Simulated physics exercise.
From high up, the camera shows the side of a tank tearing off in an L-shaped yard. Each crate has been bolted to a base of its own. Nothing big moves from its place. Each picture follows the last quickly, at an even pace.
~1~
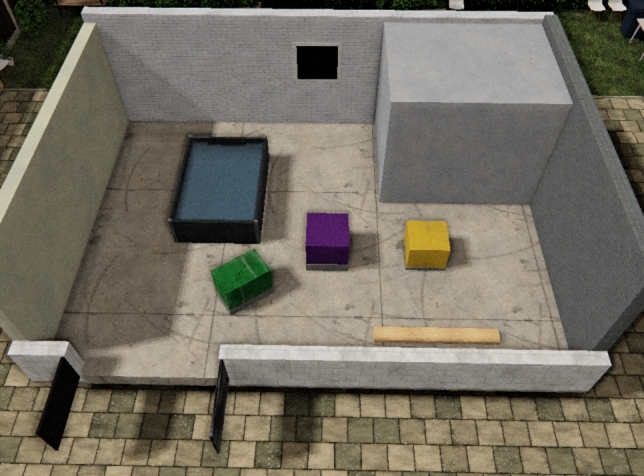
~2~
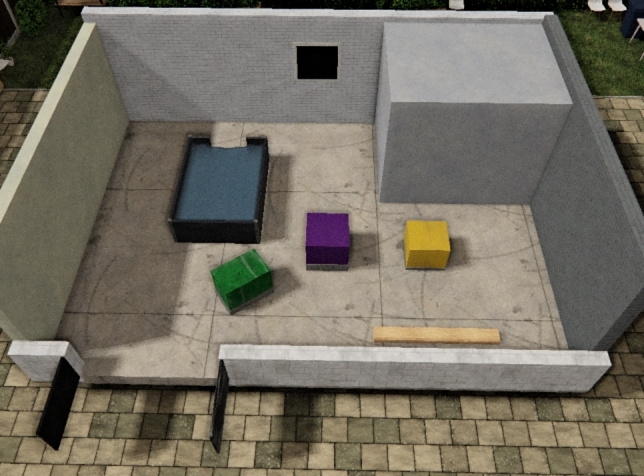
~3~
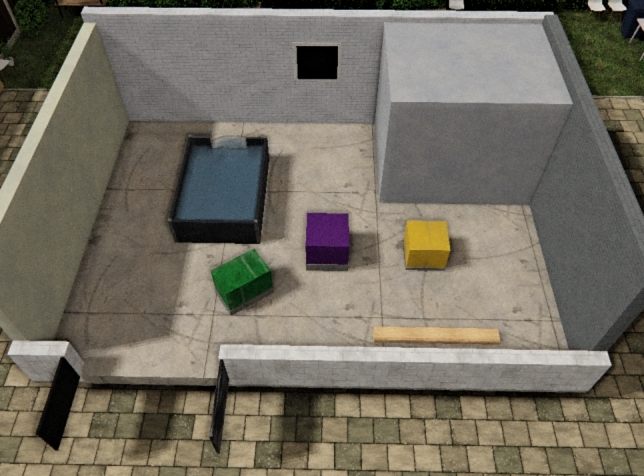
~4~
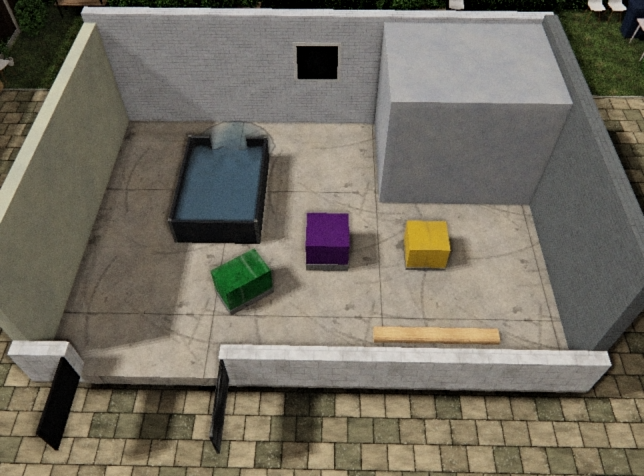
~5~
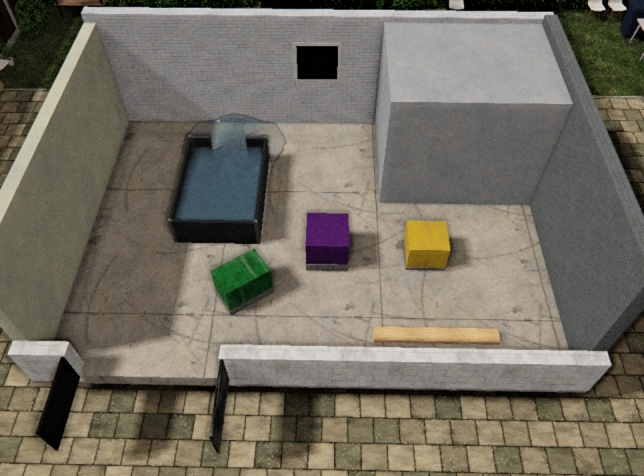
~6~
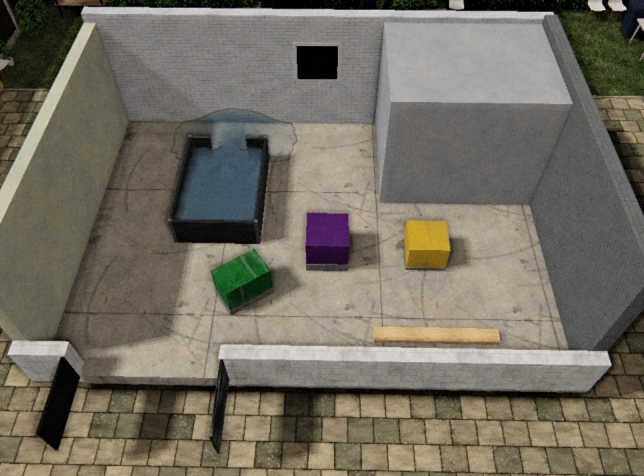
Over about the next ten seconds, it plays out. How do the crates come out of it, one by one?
In the end the green crate is safe from the water; the yellow crate is safe from the water; the purple crate is safe from the water.
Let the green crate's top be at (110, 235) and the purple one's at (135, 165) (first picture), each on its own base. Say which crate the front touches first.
I would go with the purple-painted one.
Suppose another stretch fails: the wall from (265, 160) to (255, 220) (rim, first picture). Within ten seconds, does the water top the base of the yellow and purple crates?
My take: The yellow one gets flooded, while the purple one gets flooded.
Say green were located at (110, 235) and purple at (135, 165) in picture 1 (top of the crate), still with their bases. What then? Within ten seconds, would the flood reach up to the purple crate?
The purple crate is untouched.
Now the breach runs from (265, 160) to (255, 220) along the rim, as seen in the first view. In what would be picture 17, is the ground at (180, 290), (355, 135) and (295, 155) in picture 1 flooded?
The first point is unwetted, the second swamped, the third unwetted.
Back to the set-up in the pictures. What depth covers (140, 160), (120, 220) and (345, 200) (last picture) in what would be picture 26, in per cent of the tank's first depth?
Going in order, that's 16, 6 and 8 %.
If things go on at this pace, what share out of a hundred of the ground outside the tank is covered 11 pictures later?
Around 15 percent, give or take.
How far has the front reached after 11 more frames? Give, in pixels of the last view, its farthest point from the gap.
The front tops out at about (368, 124).
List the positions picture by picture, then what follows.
The first picture shows still water in the open tank at (221, 180).
In the second picture, water pours out on the open tank's far side and has run to a hidden place.
In the third picture, water pours out on the open tank's far side and has run to a hidden place.
In the fourth picture, the front is at (230, 122), out from the gap on the open tank's far side.
In the fifth picture, water pours out on the open tank's far side and has run to (204, 122).
In the sixth picture, water pours out on the open tank's far side and has run to (186, 122).
A moment on, water covers 10 % of the floor; the green crate not reached, the yellow crate not reached, the purple crate not reached.
Next, water covers 15 % of the floor; the green crate not reached, the yellow crate not reached, the purple crate not reached.
Then, water covers 30 % of the floor; the green crate not reached, the yellow crate not reached, the purple crate water round its plinth.
Later, water covers 60 % of the floor; the green crate water round its plinth, the yellow crate water round its plinth, the purple crate water round its plinth.
In the end, water covers 80 % of the floor; the green crate stayed above the water, the yellow crate stayed above the water, the purple crate stayed above the water.
